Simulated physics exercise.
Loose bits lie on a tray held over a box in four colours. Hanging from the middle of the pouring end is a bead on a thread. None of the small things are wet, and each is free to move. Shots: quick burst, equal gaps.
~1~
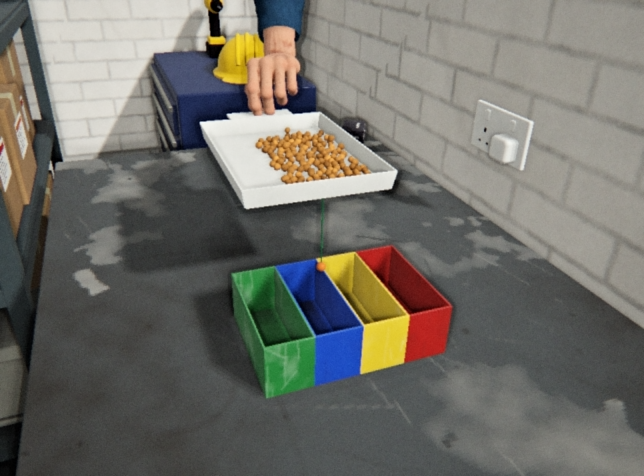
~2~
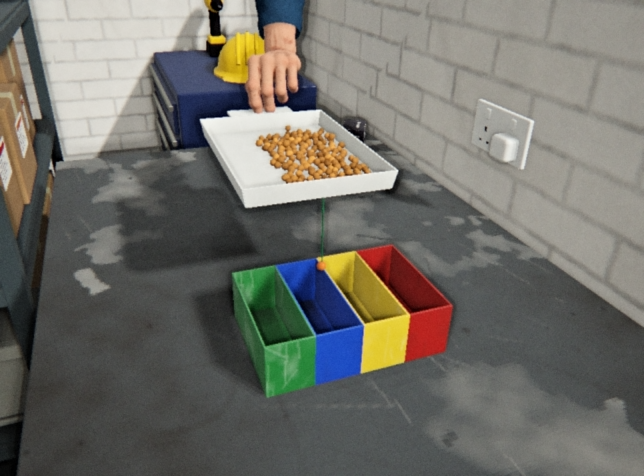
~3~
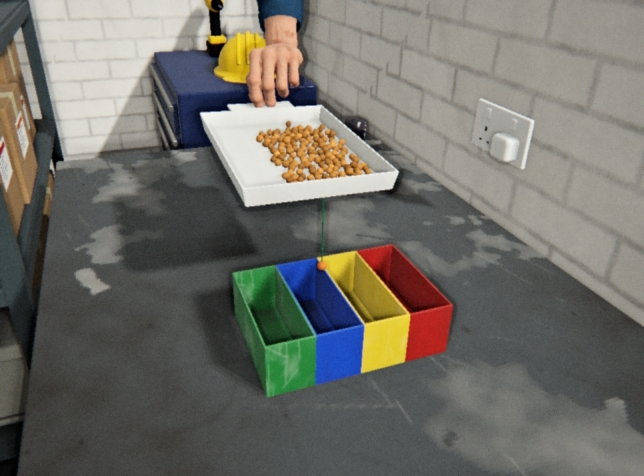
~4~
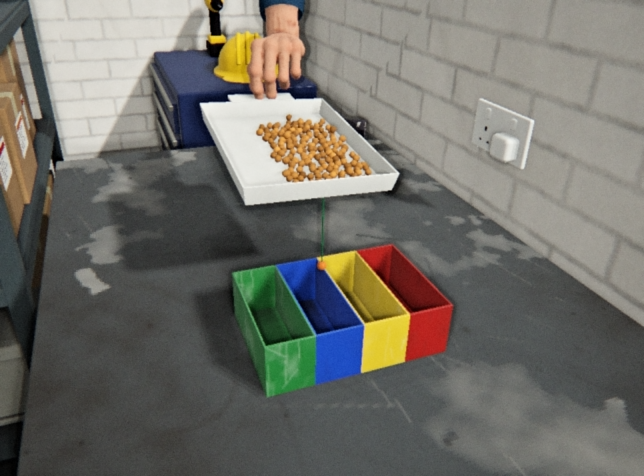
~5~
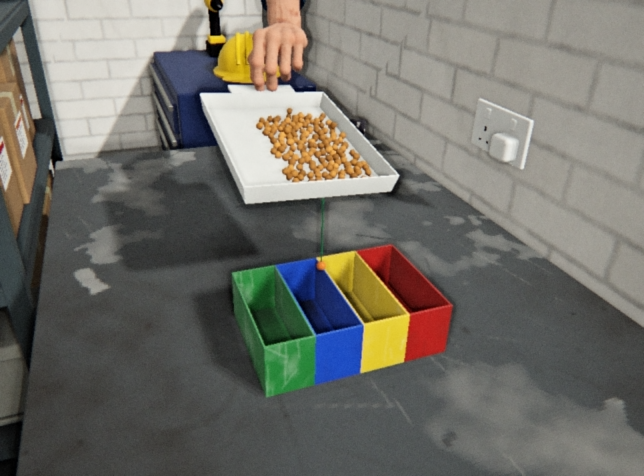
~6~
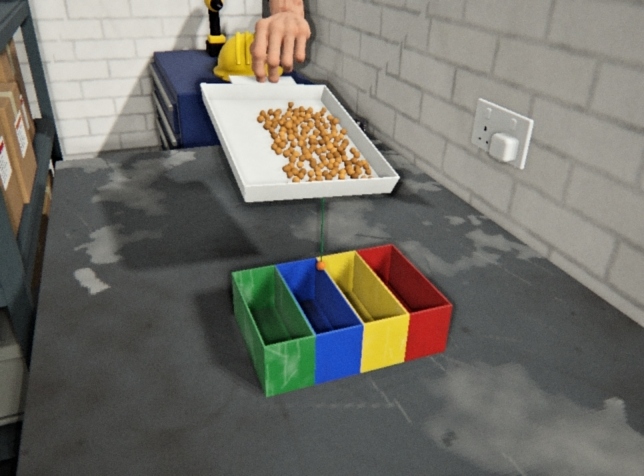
A hand holding a white tray of roasted chickpeas above a four-coloured box, slowly raising its far side and tilting it slightly.
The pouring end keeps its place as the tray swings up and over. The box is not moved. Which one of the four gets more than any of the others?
Most: Red.
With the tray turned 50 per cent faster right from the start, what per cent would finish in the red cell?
About 50 per cent.
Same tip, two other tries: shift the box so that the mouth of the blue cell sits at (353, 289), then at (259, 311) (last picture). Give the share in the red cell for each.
Close to 0 in a hundred first, close to 20 in a hundred second.
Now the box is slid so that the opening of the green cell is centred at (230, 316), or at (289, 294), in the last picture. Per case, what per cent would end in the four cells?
Close to 50 in a hundred, followed by close to 100 in a hundred.
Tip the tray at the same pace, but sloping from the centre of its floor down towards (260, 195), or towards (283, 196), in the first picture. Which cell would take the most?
Try 1 - green; try 2 - the green one.
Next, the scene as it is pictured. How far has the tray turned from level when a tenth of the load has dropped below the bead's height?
About 105°.
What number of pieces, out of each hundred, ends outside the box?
My estimate is close to 0 %.
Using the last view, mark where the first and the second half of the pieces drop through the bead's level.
First part (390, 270), rest (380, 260).
Soon after the last picture, tray tipped steeply; all on the tray.
A little later, tray tipped right over; all on the tray.
Later still, tray tipped past a quarter turn; about half in the red cell; about a third in the yellow cell; a small part in the blue cell.
At rest, tray tipped past a quarter turn; about half in the red cell; about a third in the yellow cell; a small part in the blue cell; none in the green cell.
